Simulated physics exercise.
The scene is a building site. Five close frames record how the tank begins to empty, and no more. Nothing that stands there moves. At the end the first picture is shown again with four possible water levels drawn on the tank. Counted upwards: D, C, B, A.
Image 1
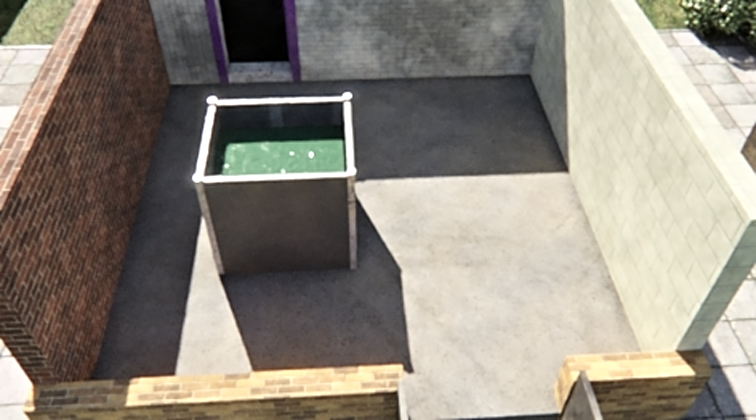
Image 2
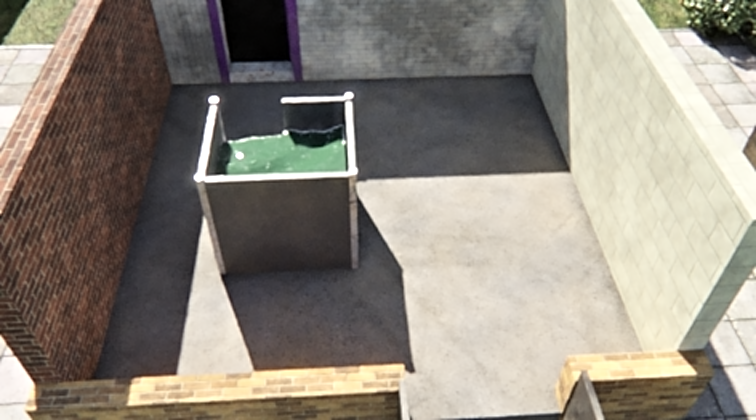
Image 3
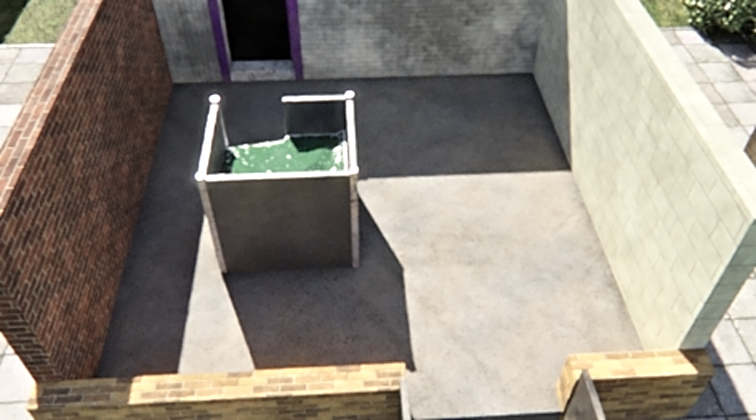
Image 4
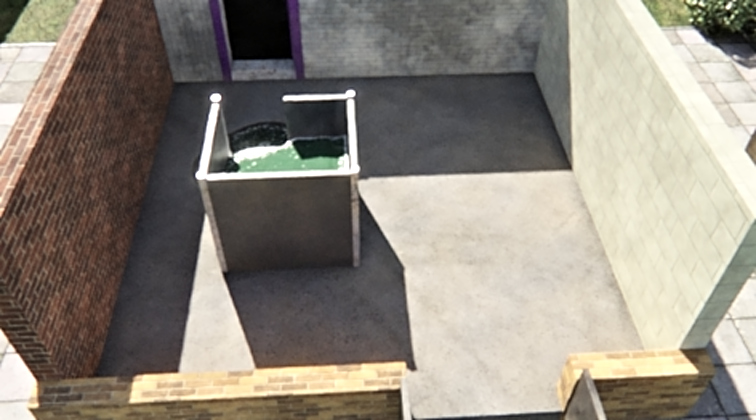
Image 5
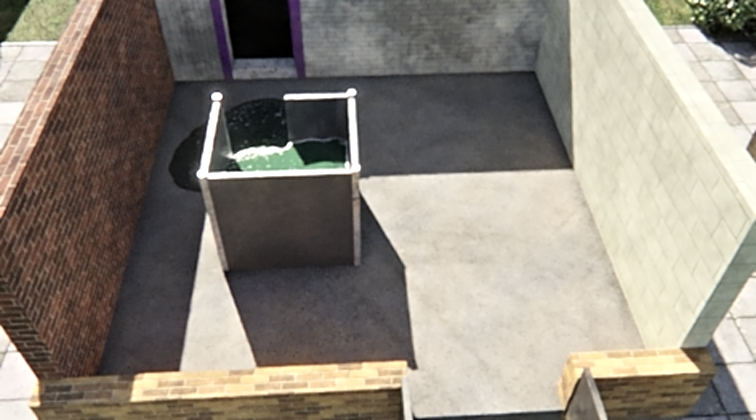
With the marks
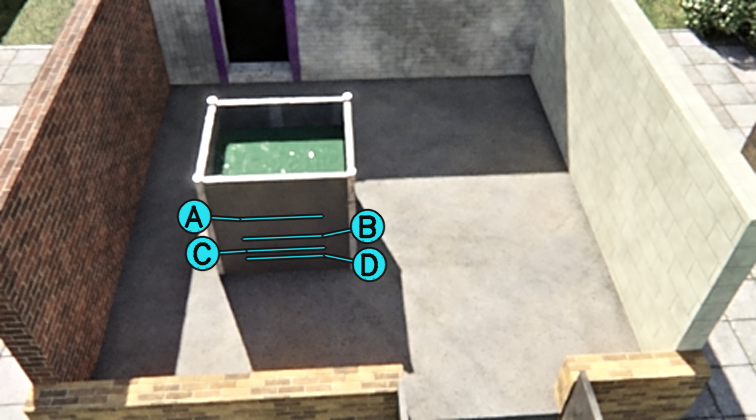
Square tank of green water in a walled yard losing part of its back side, water dropping inside and spreading leftward behind.
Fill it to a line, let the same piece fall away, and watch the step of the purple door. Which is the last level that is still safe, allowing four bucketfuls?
Go for B.
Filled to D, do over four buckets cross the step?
No, that is safe.
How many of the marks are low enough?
Three.
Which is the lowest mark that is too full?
That would be A.
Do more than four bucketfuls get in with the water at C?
No, not at all.
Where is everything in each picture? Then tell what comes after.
In the first frame, water in the tank at rest, its middle at (281, 160); foot of the purple doorway at (261, 82); open gate at (485, 357).
In the second frame, water covers 1 % of the ground, its front hidden from here.
In the third frame, water covers 3 % of the ground, its front hidden from here.
In the fourth frame, water covers 7 % of the ground, its front hidden from here.
In the fifth frame, front seen at (184, 160), 12 % of the ground wet.
On the marked copy, A at (280, 217); B at (283, 237); C at (285, 249); D at (286, 257); from the bottom up D, C, B, A.
If A is chosen, about 10 bucketfuls get in.
If B is chosen, a bucket or two gets in.
If C is chosen, nothing gets over.
If D is chosen, nothing gets over.
